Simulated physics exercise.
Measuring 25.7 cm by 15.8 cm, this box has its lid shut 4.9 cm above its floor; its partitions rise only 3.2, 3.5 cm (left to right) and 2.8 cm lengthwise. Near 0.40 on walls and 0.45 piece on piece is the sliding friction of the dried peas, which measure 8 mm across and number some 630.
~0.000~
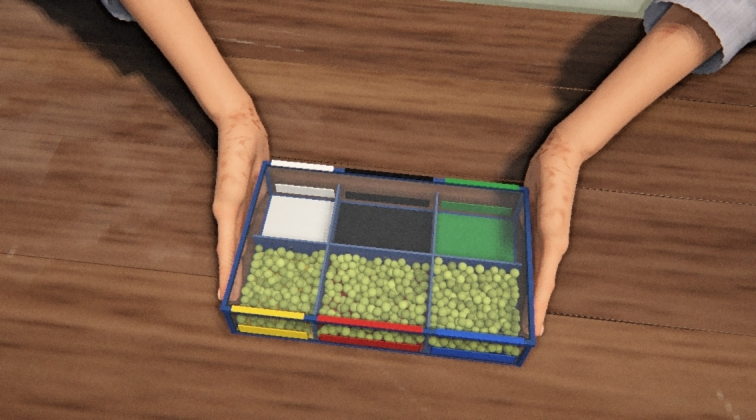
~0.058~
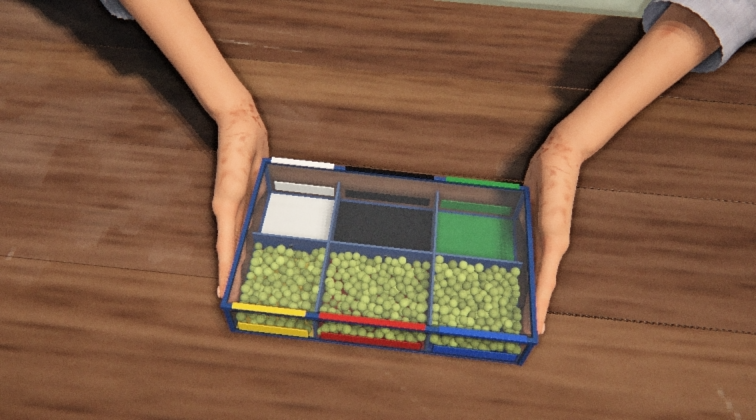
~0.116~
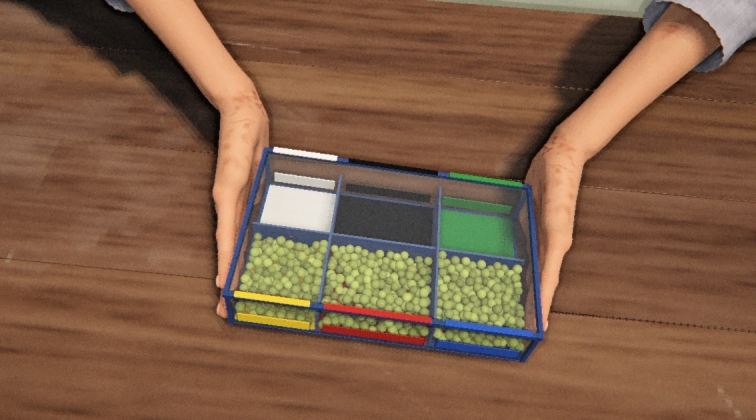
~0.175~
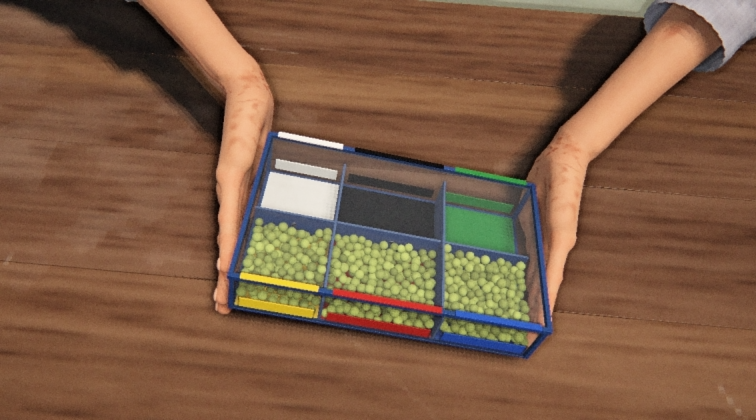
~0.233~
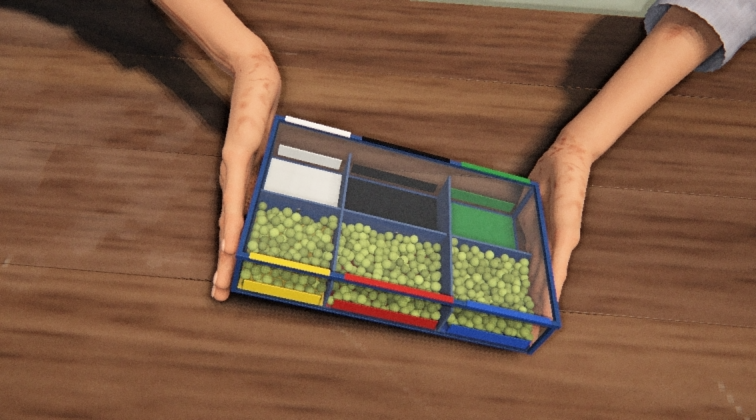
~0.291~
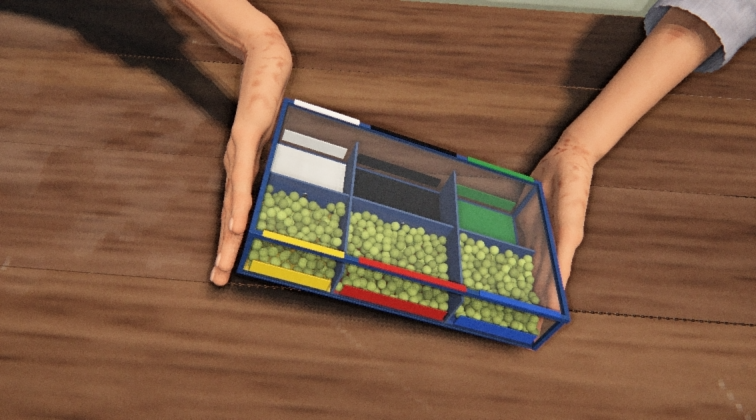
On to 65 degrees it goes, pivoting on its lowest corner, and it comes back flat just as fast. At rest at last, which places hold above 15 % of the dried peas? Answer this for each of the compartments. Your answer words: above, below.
Red compartment - above; blue compartment - above; green compartment - below; yellow compartment - above; white compartment - below; black compartment - below.
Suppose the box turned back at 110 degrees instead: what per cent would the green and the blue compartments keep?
Then green would get 35 per cent and blue 35 per cent.
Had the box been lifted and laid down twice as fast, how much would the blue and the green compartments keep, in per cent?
The blue compartment would end with 40 per cent, the green one with 10 per cent.
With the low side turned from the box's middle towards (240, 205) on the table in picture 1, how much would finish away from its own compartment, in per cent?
My best guess is some 15 per cent.
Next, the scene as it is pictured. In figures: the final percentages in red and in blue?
Red: 30; blue: 35.
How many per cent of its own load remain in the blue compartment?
It works out to near 90 percent.
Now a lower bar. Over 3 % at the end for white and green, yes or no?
So white is a miss and green is a pass.
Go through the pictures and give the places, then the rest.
Box tilt 0 degrees, front corners at (226, 307) and (530, 341); red 35 %, blue 40 %, yellow 25 %, in the first picture.
Box tilt 1 degrees, front corners at (226, 304) and (532, 339), in the second picture.
Box tilt 5 degrees, front corners at (228, 293) and (538, 335), lowest corner right back, in the third picture.
Box tilt 10 degrees, front corners at (233, 274) and (546, 329), lowest corner right back, in the fourth picture.
Box tilt 15 degrees, front corners at (242, 254) and (555, 323), lowest corner right back, in the fifth picture.
Box tilt 20 degrees, front corners at (255, 231) and (564, 317), lowest corner right back; red 35 %, blue 40 %, yellow 25 %. The box's pace is about 90 degrees a second, in the sixth picture.
After 0.93 s, tilt 63 degrees; red 35 %, blue 40 %, green 5 %, yellow 25 %.
After 1.35 s, tilt 27 degrees; red 30 %, blue 35 %, green 10 %, yellow 20 %, black 5 %.
After 1.86 s, tilt 0 degrees; red 30 %, blue 35 %, green 10 %, yellow 20 %, black 5 %.
By 2.2 s all is still; red 30 %, blue 35 %, green 10 %, yellow 20 %, white 0 %, black 5 %.
